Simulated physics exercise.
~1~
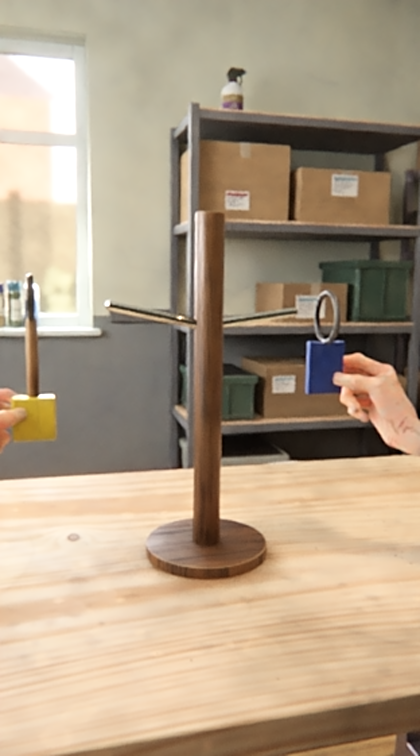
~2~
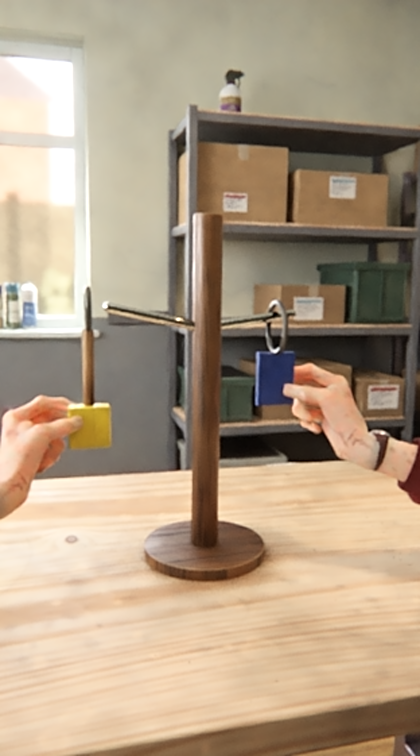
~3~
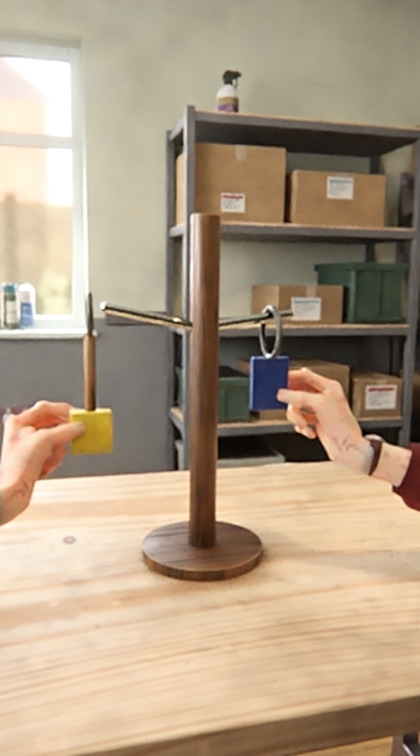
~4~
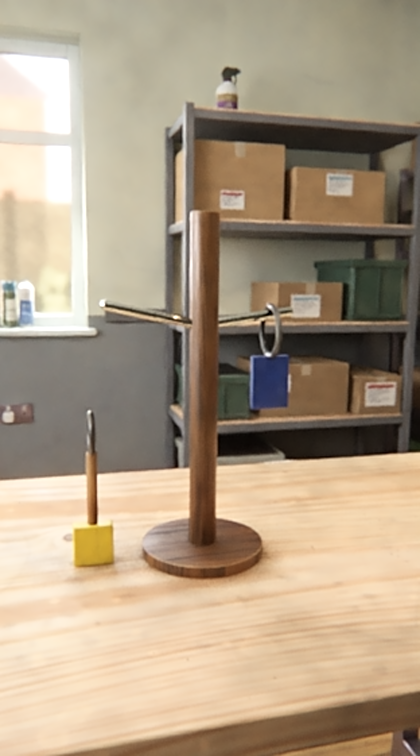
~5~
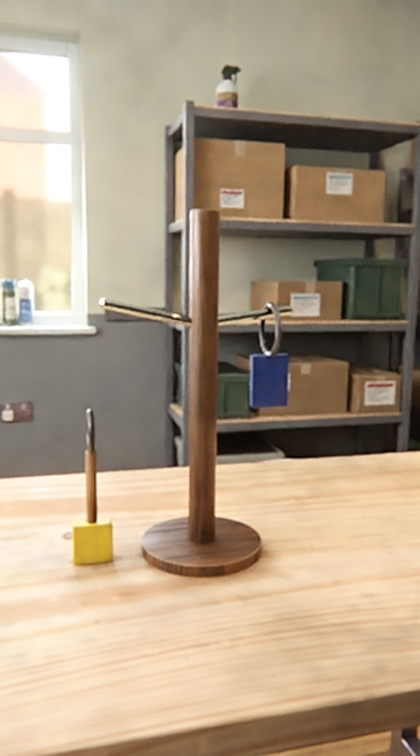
A yellow brush and a blue tag with a ring are brought in by two hands, one on each side of a dark wooden stand with two metal pegs. The left hand moves the brush rightward to the tip of the left peg, while the right hand moves the tag leftward until its ring is around the right peg. Both hands lower their items slightly, then let go and withdraw. The brush drops and ends upright on the wooden table, left of the stand's round base. The blue tag stays hanging by its ring, and both remain still.
